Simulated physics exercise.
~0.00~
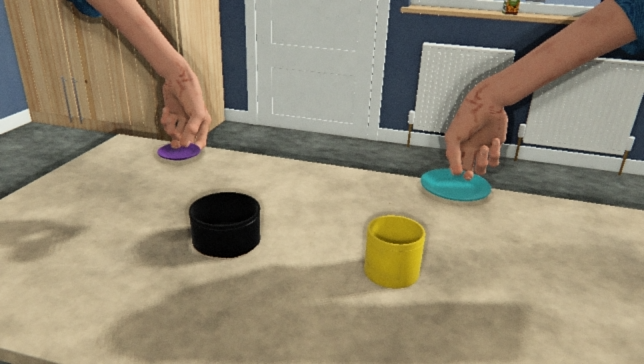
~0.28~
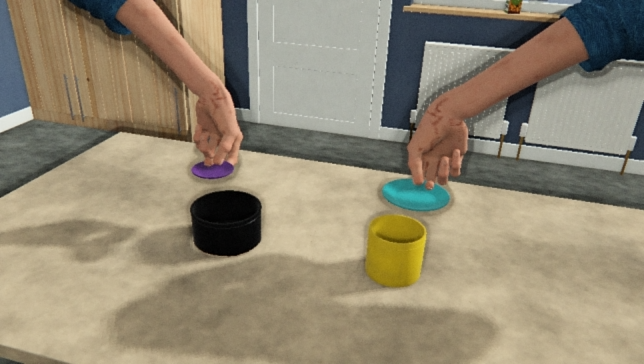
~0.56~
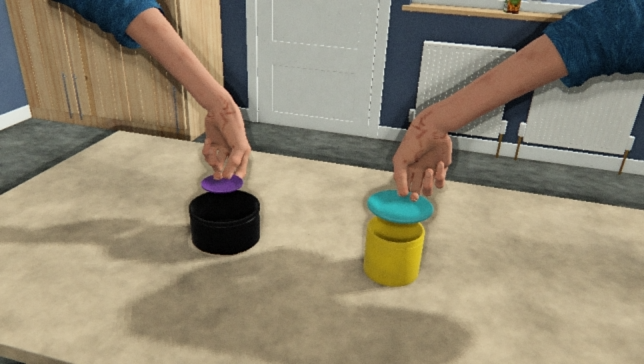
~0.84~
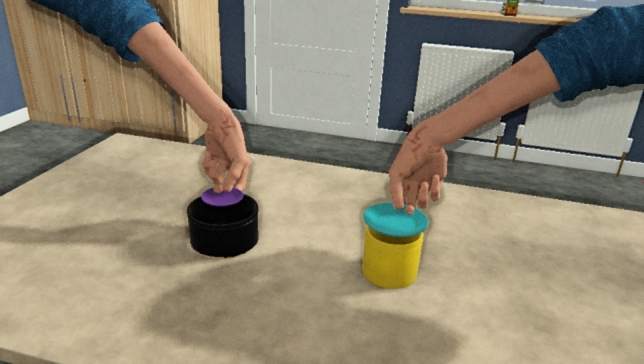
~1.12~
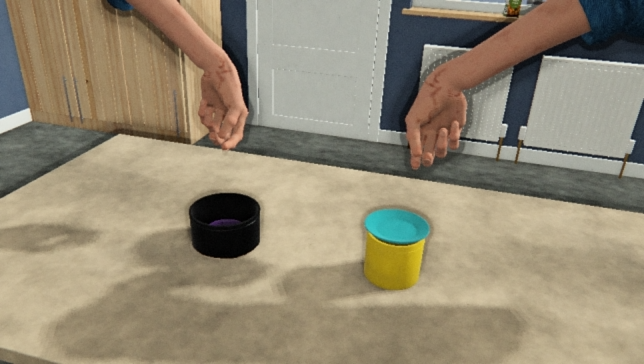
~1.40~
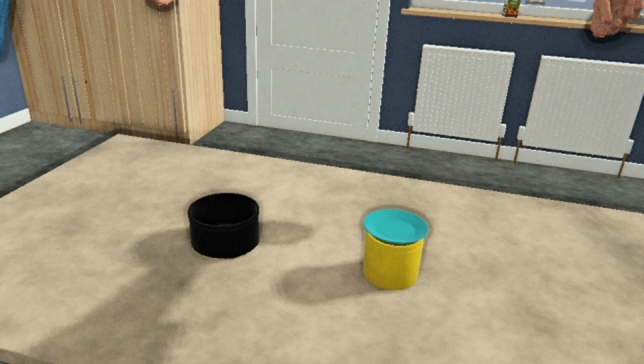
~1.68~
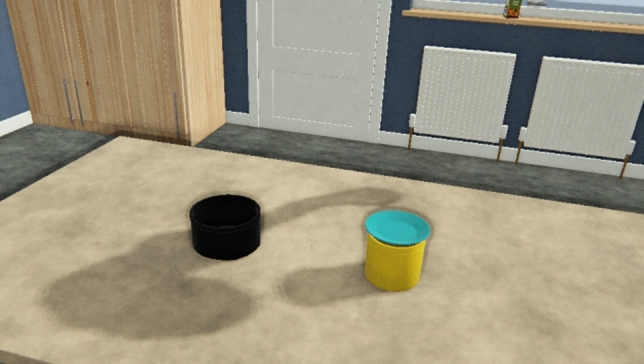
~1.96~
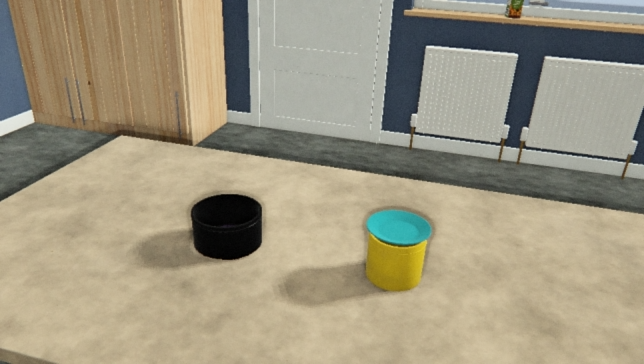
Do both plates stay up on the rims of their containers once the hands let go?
No, only the turquoise plate stays up, covering the yellow container like a lid. The purple plate slips past the rim and drops into the black container.
